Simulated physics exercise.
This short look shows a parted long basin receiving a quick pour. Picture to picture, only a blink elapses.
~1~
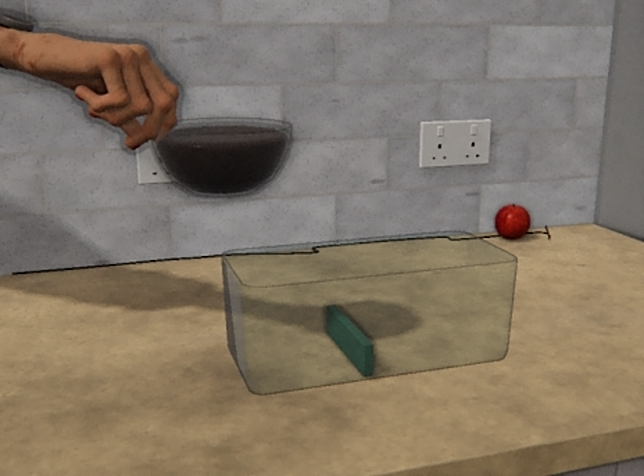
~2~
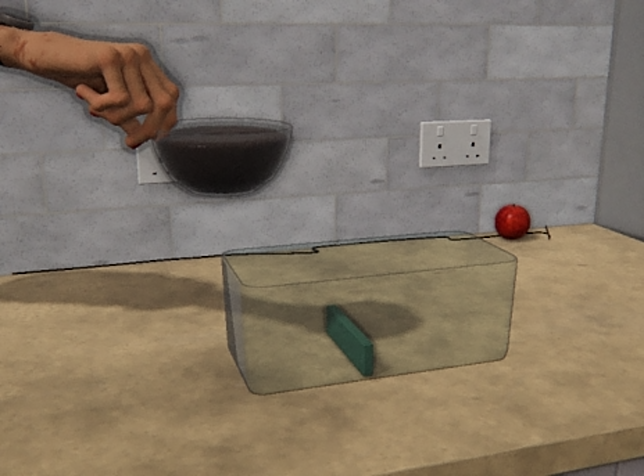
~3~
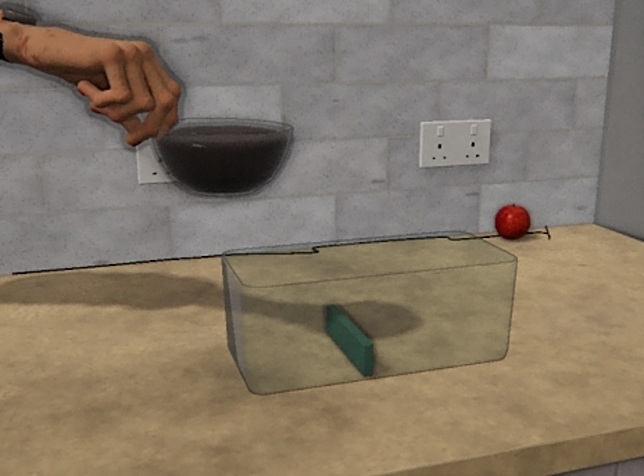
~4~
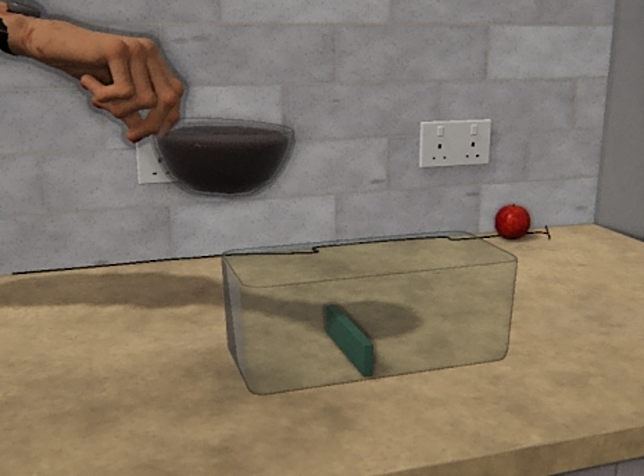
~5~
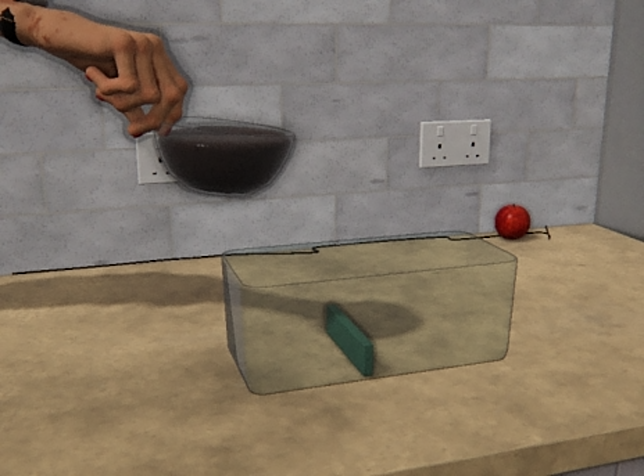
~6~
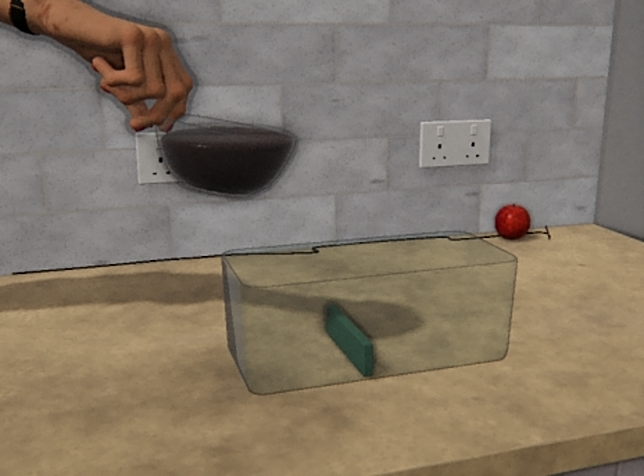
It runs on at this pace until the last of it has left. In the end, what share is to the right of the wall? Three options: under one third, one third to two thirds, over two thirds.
Answer: One third to two thirds.
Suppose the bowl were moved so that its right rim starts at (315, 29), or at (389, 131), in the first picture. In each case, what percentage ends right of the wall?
It comes to about 80 %, followed by about 95 %.
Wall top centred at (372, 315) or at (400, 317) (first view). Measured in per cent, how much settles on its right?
It works out to around 5 per cent for the first and around 10 per cent for the second.
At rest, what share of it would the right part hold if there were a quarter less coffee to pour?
Close to 30 per cent.
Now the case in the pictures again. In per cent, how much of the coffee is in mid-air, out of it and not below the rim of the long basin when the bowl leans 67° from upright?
Near 35 parts in a hundred.
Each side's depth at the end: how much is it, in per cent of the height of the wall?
Left near 50; right near 30.
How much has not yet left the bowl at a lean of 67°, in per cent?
It still holds around 35 per cent there.
A moment on, the bowl is tipped part way and 37 per cent is still to pour, 11 is left of the wall and 18 right of it.
Next, the bowl is tipped right over and 0 per cent is still to pour, 48 is left of the wall and 48 right of it.
Then the bowl is tipped right over and 0 per cent is still to pour, 50 is left of the wall and 49 right of it.
Later the bowl is tipped right over and 0 per cent is still to pour, 50 is left of the wall and 49 right of it.
At rest 50 per cent lies left of the wall, 49 right of it and 1 outside.
